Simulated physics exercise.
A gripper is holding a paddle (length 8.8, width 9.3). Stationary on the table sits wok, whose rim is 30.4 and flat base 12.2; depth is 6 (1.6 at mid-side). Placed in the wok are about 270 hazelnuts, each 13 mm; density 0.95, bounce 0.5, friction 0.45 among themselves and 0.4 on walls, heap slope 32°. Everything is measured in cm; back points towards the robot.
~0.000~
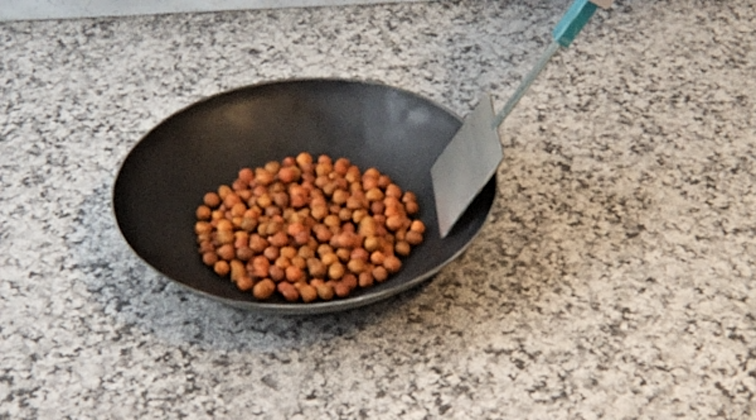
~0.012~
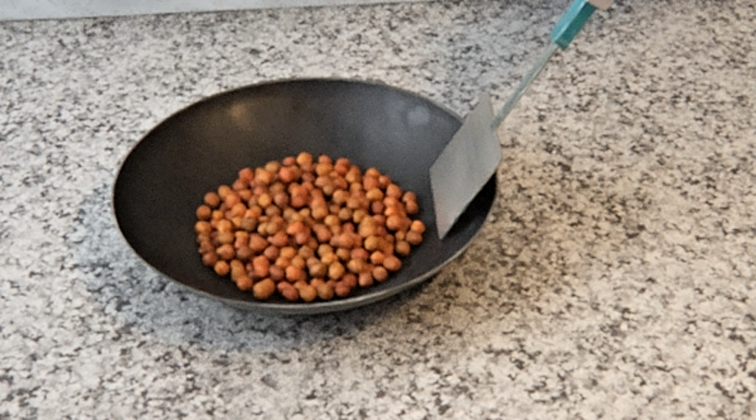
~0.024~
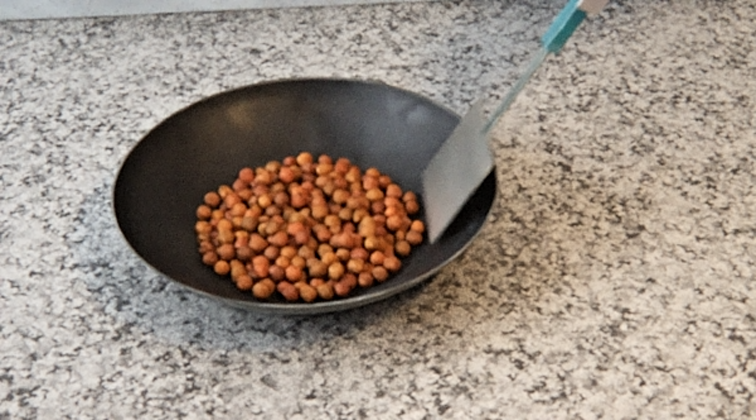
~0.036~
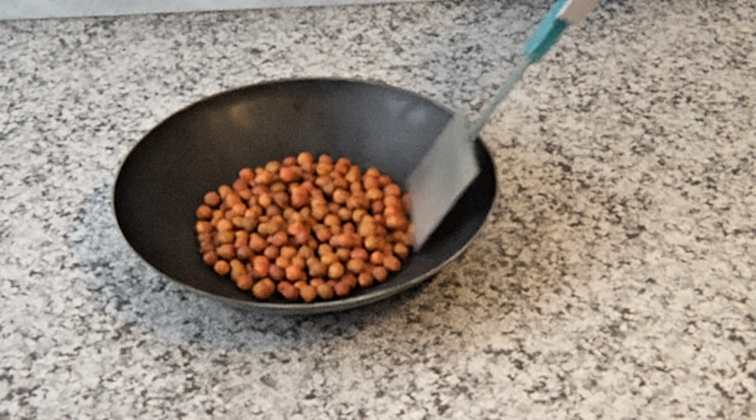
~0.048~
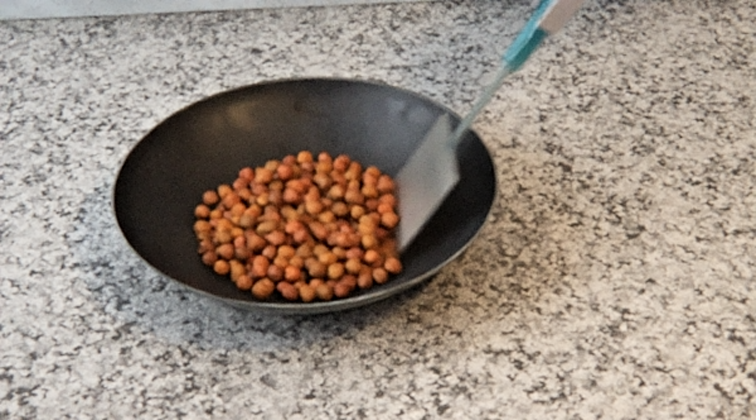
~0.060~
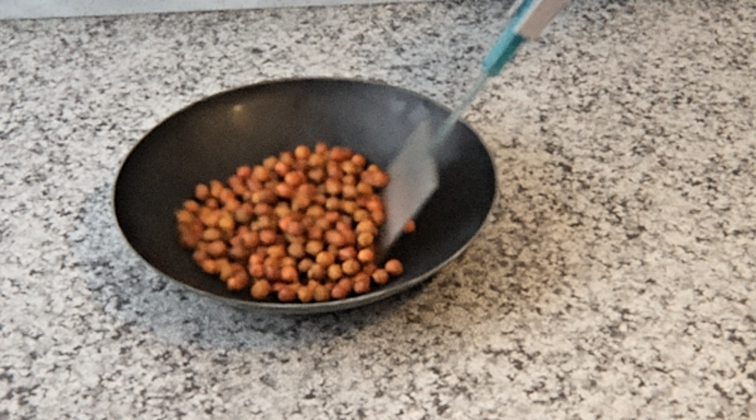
Metal spatula with a teal handle sliding left inside a black wok, pushing a heap of round brown nuts across the bottom.
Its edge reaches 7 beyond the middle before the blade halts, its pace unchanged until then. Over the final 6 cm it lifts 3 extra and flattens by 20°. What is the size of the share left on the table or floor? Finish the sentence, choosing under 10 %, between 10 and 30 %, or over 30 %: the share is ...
The share is between 10 and 30 %.
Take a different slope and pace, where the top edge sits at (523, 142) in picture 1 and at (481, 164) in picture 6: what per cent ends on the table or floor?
It works out to about 0 %, more or less.
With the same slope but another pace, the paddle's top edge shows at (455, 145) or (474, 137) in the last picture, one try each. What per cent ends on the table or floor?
About 0 and 0 per cent.
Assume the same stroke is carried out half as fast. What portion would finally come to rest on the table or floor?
I'd expect near 0 per cent.
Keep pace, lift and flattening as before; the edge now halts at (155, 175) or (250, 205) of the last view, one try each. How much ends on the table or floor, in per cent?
Respectively about 50 and 5 percent end on the table or floor.
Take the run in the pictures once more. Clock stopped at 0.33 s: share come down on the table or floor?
Around 10 percent.
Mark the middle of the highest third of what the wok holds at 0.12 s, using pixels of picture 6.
It is centred at roughly (244, 203).
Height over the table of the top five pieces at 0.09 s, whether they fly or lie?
I'd put them at about 6 centimetres above the table.
After 0.09 s, sloping 58°, highest piece 7 above the table; 273 in the wok.
After 0.12 s, sloping 53°, highest piece 9 above the table; 272 in the wok, 1 on the blade or in flight.
After 0.33 s, sloping 38°, highest piece 9 above the table; 236 in the wok, 21 on the table or floor, 16 on the blade or in flight.
After 1.38 s, sloping 38°, highest piece 5 above the table; 234 in the wok, 39 on the table or floor.
In the end, 234 in the wok, 39 on the table or floor. That is 14 % on the table or floor.
